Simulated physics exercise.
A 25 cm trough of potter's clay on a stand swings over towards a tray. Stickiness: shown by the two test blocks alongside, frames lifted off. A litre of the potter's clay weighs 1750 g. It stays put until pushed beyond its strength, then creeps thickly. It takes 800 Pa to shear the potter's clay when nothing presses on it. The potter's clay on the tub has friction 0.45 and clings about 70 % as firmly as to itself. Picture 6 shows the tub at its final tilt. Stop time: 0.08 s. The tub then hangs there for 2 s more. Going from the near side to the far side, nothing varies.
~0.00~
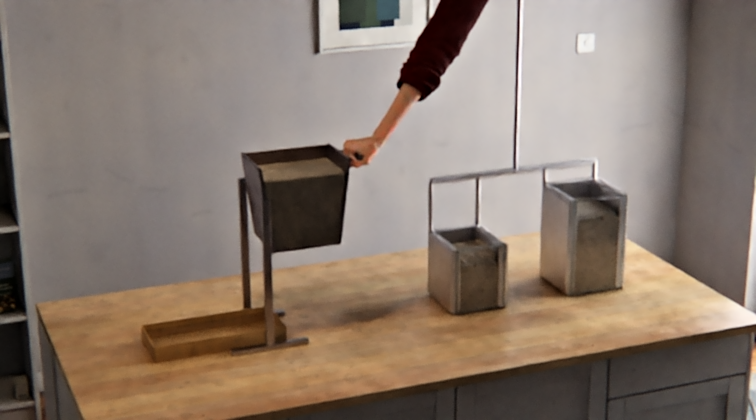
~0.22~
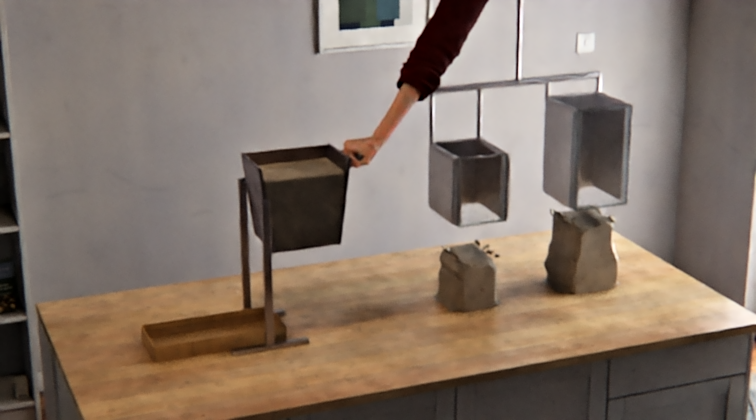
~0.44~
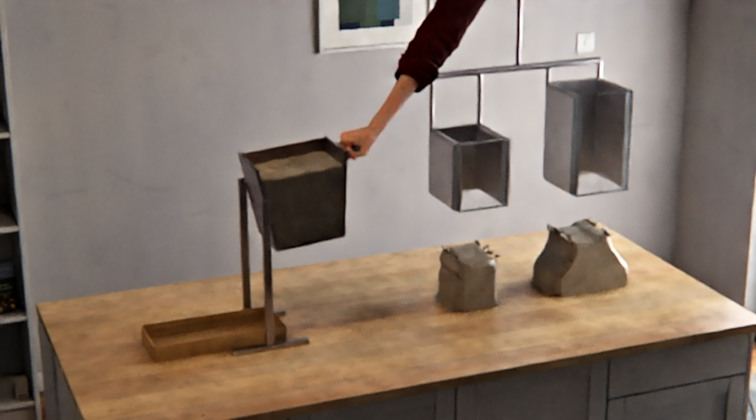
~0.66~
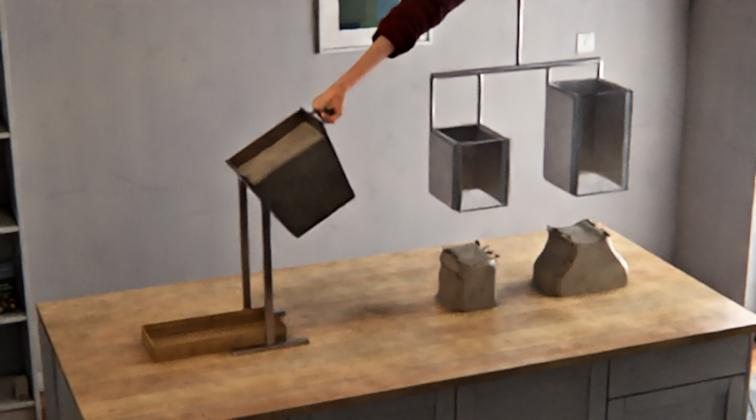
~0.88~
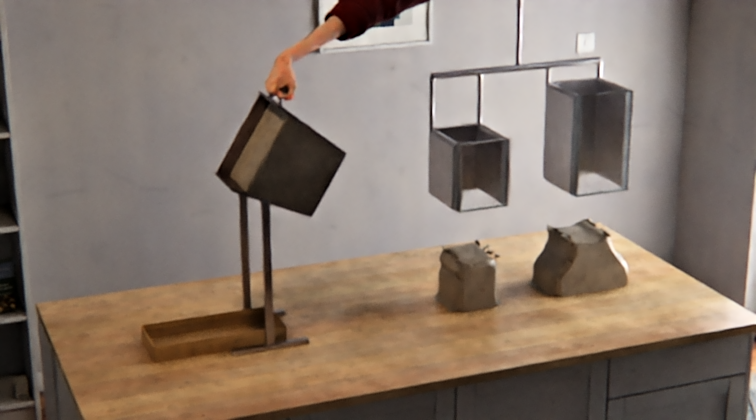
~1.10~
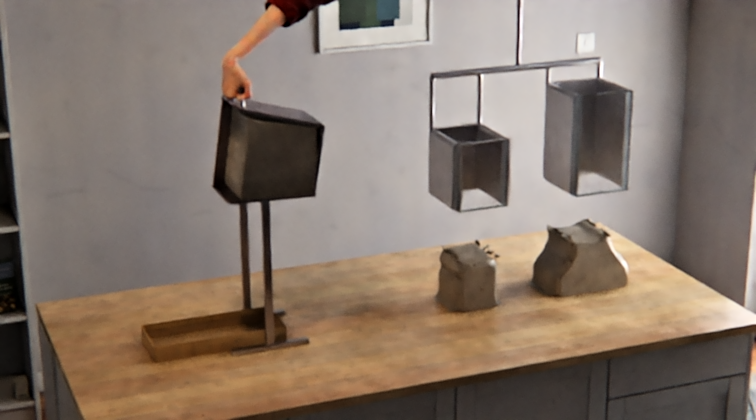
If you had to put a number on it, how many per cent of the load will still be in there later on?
My estimate is close to 100 per cent.
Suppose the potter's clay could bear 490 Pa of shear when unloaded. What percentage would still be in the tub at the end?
Then roughly 65 %.
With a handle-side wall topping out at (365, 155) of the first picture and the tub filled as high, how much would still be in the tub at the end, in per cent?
Near 60 per cent.
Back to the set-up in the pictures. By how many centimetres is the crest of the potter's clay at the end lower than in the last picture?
About 4 cm.
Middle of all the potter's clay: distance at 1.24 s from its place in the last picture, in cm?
Shift: Roughly 2 cm.
After 1.24 s, the tub is at 81 degrees and holds 100 %.
After 1.41 s, the tub is at 81 degrees and holds 100 %.
After 1.58 s, the tub is at 81 degrees and holds 100 %.
After 1.75 s, the tub is at 81 degrees and holds 100 %.
After 3.10 s, at the end, the tub is at 81 degrees and holds 100 %.
